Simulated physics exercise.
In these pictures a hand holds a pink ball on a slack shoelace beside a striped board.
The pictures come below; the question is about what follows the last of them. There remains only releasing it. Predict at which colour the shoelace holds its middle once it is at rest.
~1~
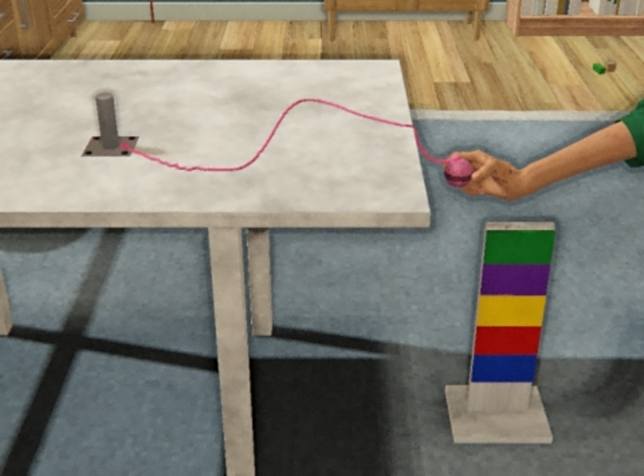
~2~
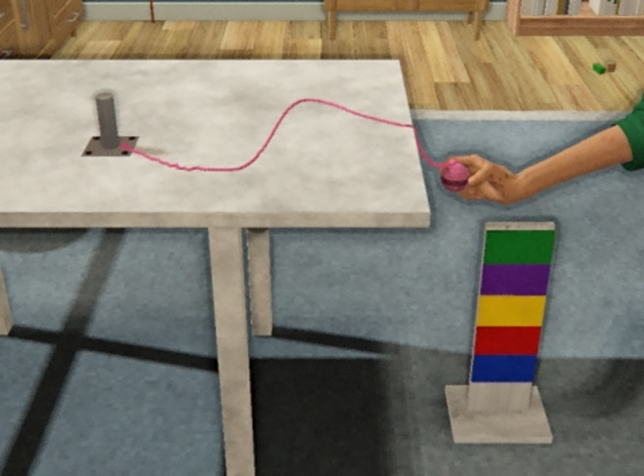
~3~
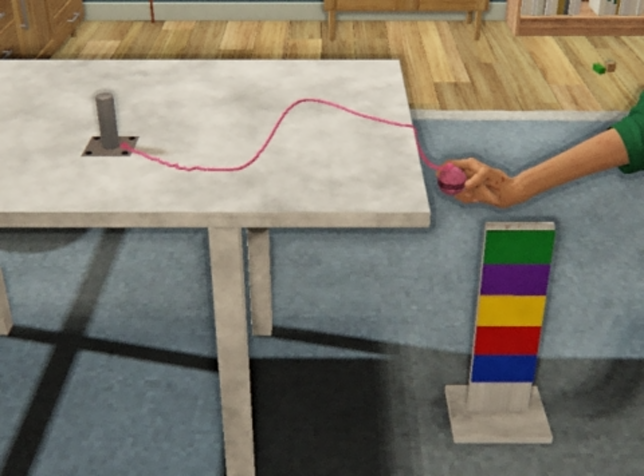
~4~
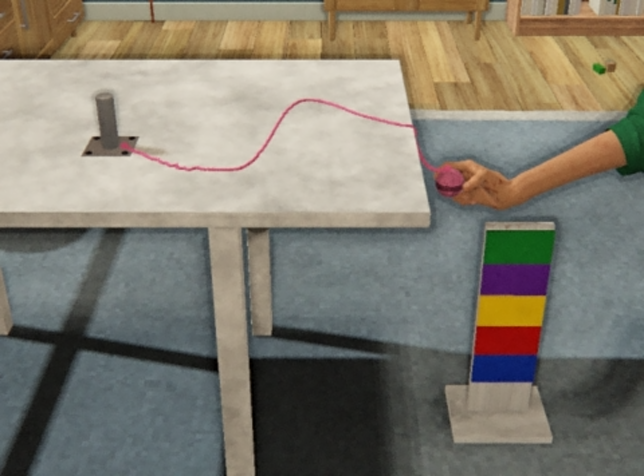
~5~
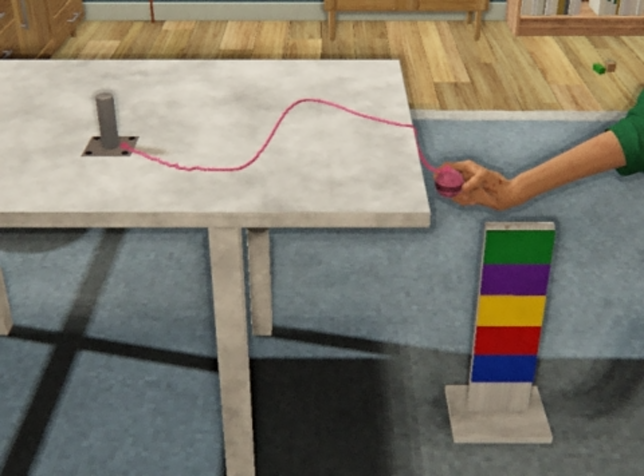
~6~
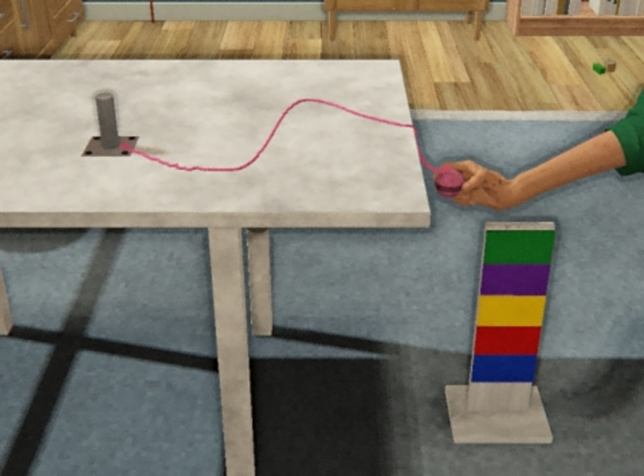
At red, I would say.
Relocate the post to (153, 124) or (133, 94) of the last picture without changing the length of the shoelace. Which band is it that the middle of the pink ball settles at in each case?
First try: Blue; second try: Red.
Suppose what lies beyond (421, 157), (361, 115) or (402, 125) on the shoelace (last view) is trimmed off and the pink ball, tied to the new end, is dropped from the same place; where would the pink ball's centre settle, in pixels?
In turn, (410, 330) for the first, (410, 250) for the second and (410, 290) for the third.
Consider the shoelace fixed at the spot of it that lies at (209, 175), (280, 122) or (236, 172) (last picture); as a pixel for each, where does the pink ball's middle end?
Near (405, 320), then (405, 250), then (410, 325).
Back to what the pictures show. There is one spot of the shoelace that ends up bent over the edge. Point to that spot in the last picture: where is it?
Look near (287, 112).
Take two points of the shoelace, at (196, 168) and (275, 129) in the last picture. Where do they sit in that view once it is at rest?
Roughly (231, 143) for the first and (373, 141) for the second.
Early on, ball near (403, 340); level with red.
Midway, ball near (407, 363); level with red.
Finally, ball near (402, 361); level with red. Its middle rests at the red band.
